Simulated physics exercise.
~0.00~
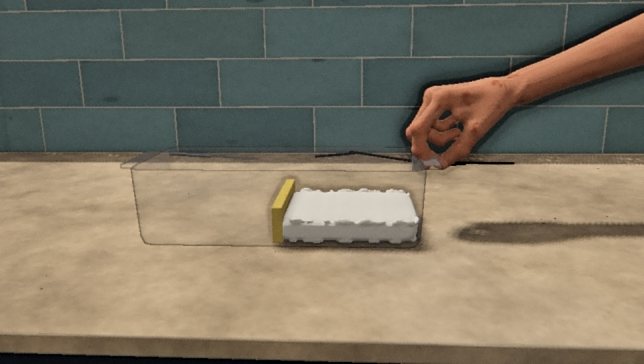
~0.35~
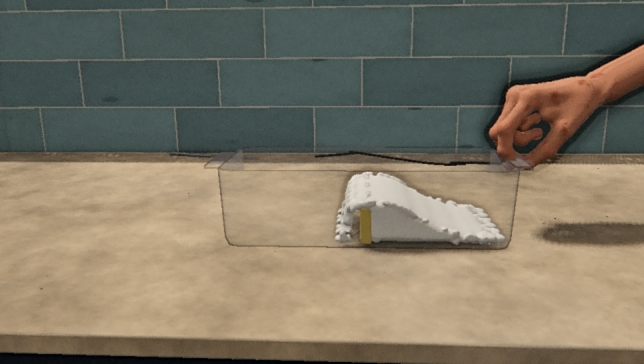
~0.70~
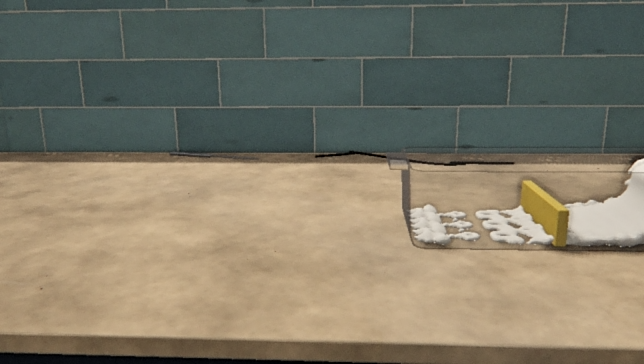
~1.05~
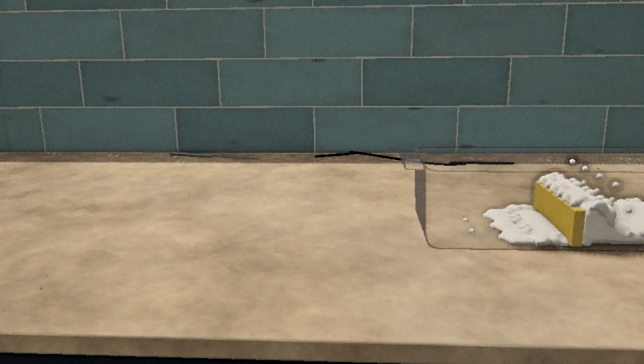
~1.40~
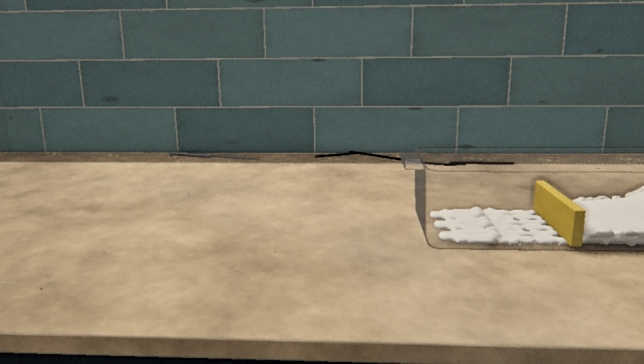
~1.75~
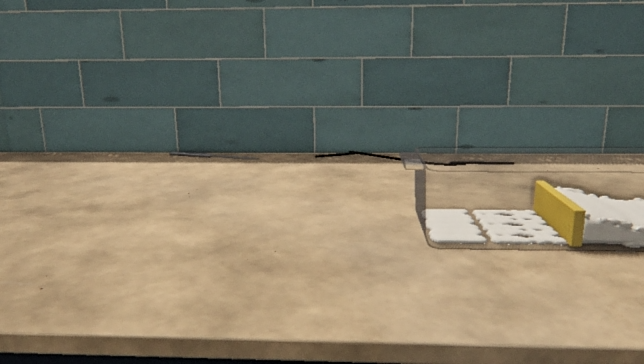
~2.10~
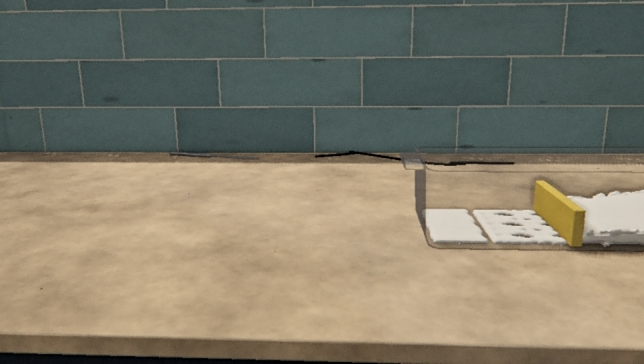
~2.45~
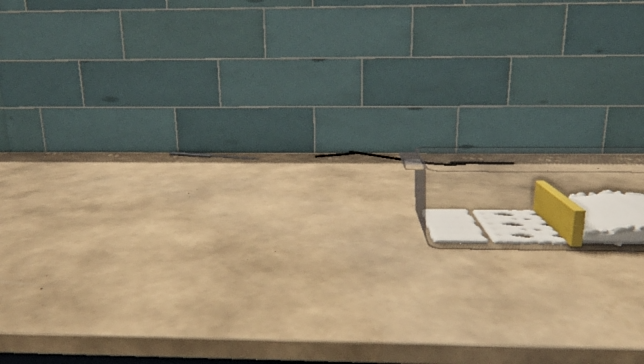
A hand pulled a clear oblong tub rightwards along a counter, and the milk in its right half surged up over the yellow divider and splashed about, leaving a thin layer on the left while most settled on the right.
